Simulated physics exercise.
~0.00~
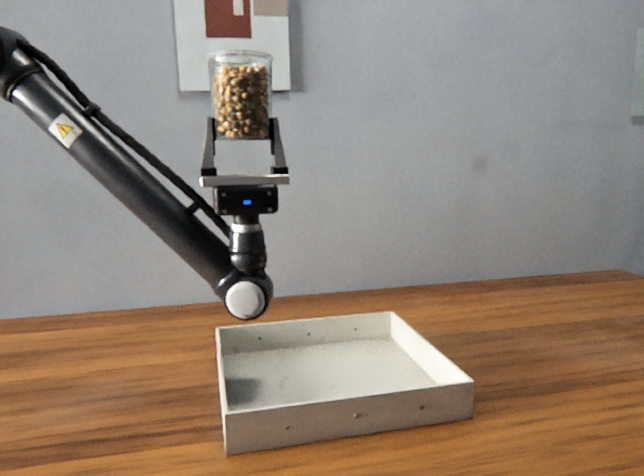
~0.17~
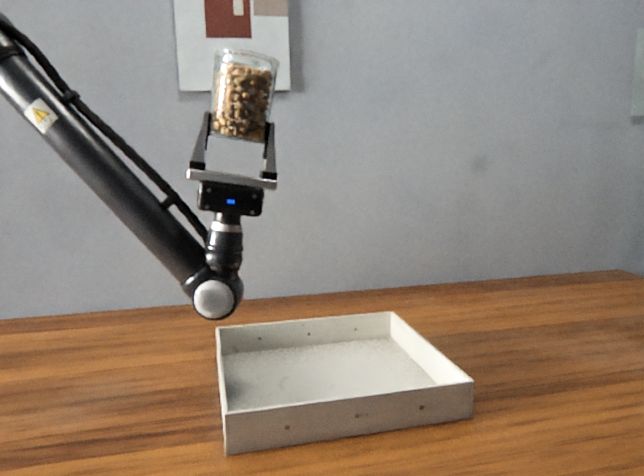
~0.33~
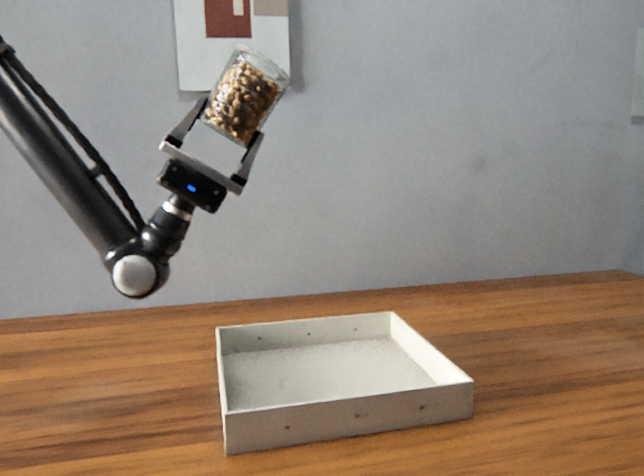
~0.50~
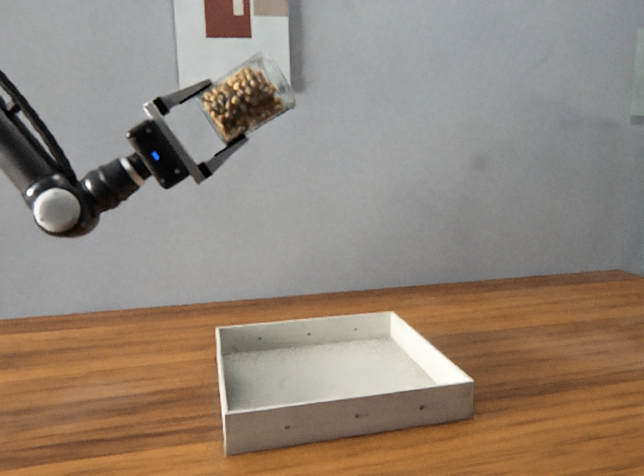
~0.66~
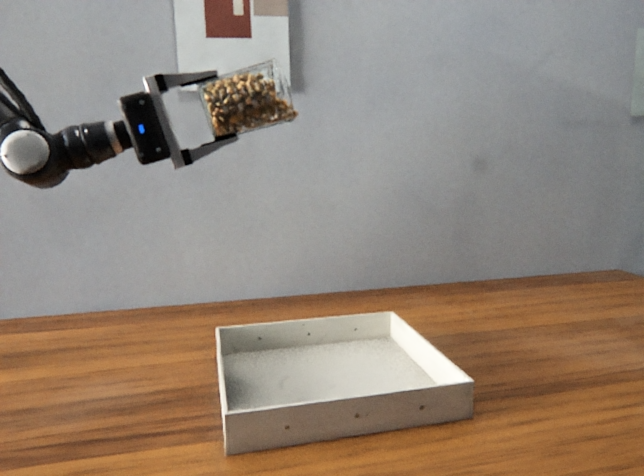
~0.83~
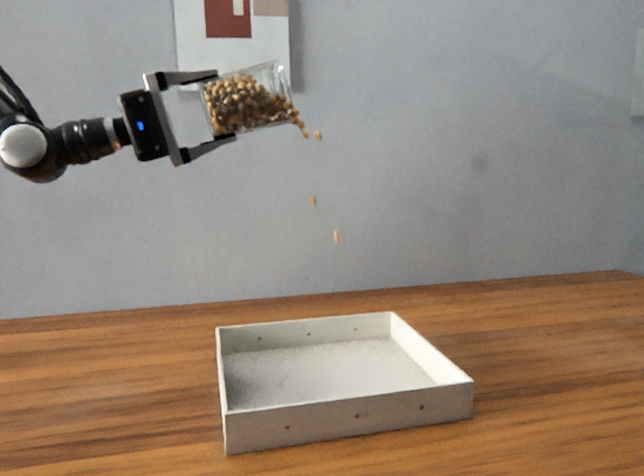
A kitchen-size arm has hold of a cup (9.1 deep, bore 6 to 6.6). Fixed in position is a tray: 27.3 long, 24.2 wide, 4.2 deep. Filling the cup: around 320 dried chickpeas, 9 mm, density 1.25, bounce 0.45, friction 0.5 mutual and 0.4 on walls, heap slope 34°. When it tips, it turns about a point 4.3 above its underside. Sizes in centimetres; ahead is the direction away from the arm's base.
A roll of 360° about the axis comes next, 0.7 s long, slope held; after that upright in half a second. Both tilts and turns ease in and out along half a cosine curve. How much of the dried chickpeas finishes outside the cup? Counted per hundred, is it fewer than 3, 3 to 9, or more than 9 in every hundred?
More than 9 in every hundred.
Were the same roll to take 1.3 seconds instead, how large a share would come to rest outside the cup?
Then about 25 per cent.
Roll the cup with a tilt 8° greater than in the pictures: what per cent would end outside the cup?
About 35 %.
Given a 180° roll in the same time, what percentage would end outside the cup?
That would come to close to 15 in a hundred.
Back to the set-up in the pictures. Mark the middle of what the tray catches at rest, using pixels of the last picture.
Centre: Close to (355, 367).
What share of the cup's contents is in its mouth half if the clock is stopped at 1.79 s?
Roughly 40 %.
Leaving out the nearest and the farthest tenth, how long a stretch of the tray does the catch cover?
I'd put it at around 14 cm.
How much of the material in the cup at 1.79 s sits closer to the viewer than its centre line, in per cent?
45 per cent or thereabouts.
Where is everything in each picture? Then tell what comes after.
In the first frame, cup middle at (242, 100), upright; upper third of the load around (242, 82), from x 215 to 265, top at y 65; 322 in the cup.
In the second frame, cup middle at (242, 100), tipped 9°; upper third of the load around (242, 82), from x 215 to 270, top at y 65.
In the third frame, cup middle at (243, 100), tipped 33°; upper third of the load around (245, 85), from x 205 to 275, top at y 65.
In the fourth frame, cup middle at (244, 101), tipped 59°; upper third of the load around (246, 88), from x 205 to 280, top at y 70.
In the fifth frame, cup middle at (244, 102), tipped 74°; upper third of the load around (243, 90), from x 205 to 295, top at y 75.
In the sixth frame, cup middle at (244, 102), tipped 76°; upper third of the load around (239, 92), from x 205 to 335, top at y 75; 317 in the cup, 5 in flight or on a rim.
By 1.31 s, tipped 76°, highest piece 39 above the table; 289 in the cup, 18 in the tray, 15 in flight or on a rim.
By 1.79 s, tipped 36°, highest piece 39 above the table; 269 in the cup, 49 in the tray, 4 in flight or on a rim.
By 2.23 s, upright, highest piece 40 above the table; 269 in the cup, 53 in the tray.
By 2.93 s, upright, highest piece 40 above the table; 269 in the cup, 53 in the tray.
Final count, 269 in the cup, 53 in the tray. That is 16 % outside the cup.
